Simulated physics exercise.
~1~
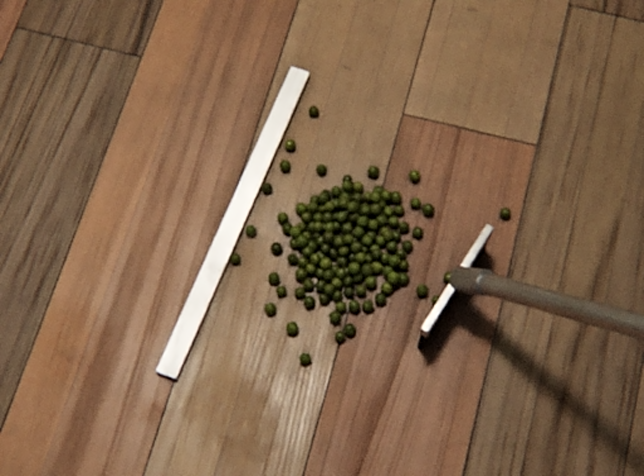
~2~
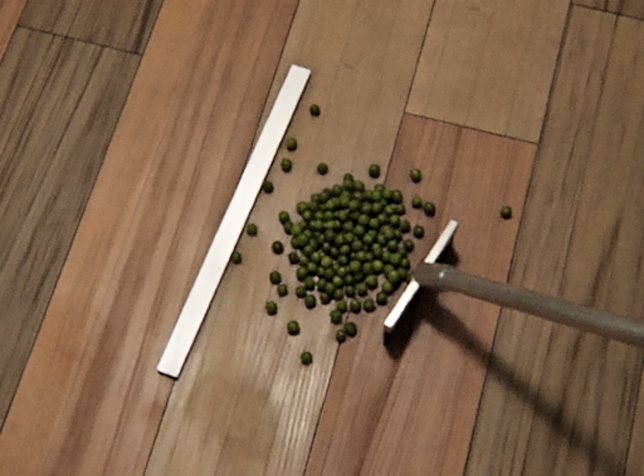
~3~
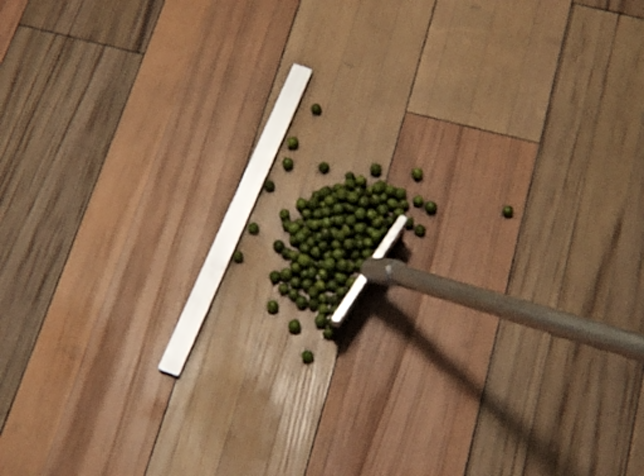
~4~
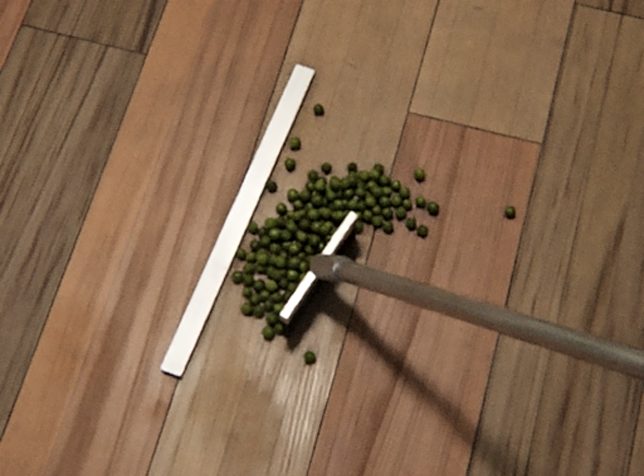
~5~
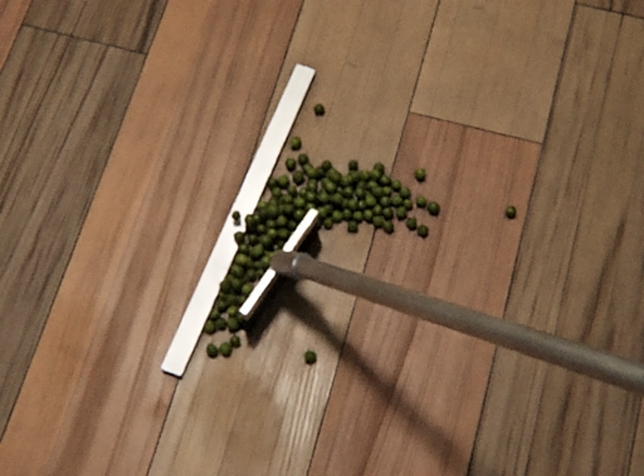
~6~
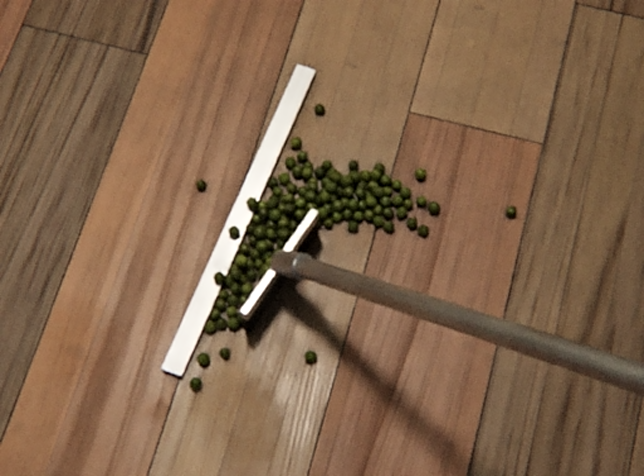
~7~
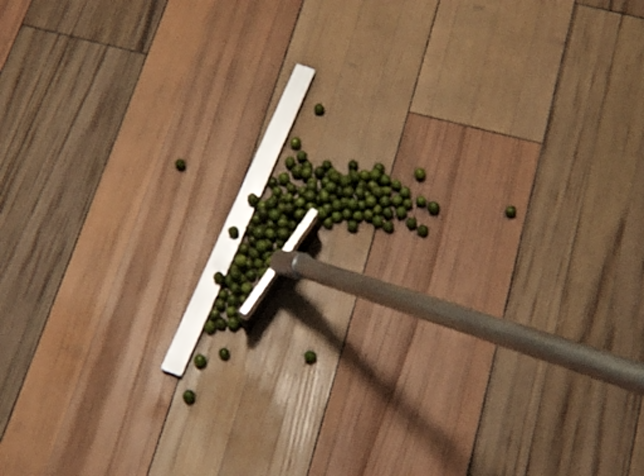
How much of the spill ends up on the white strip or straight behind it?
Only a small share does. A few olives rest on the strip and one lies beyond it, while nearly all the others stay in front.
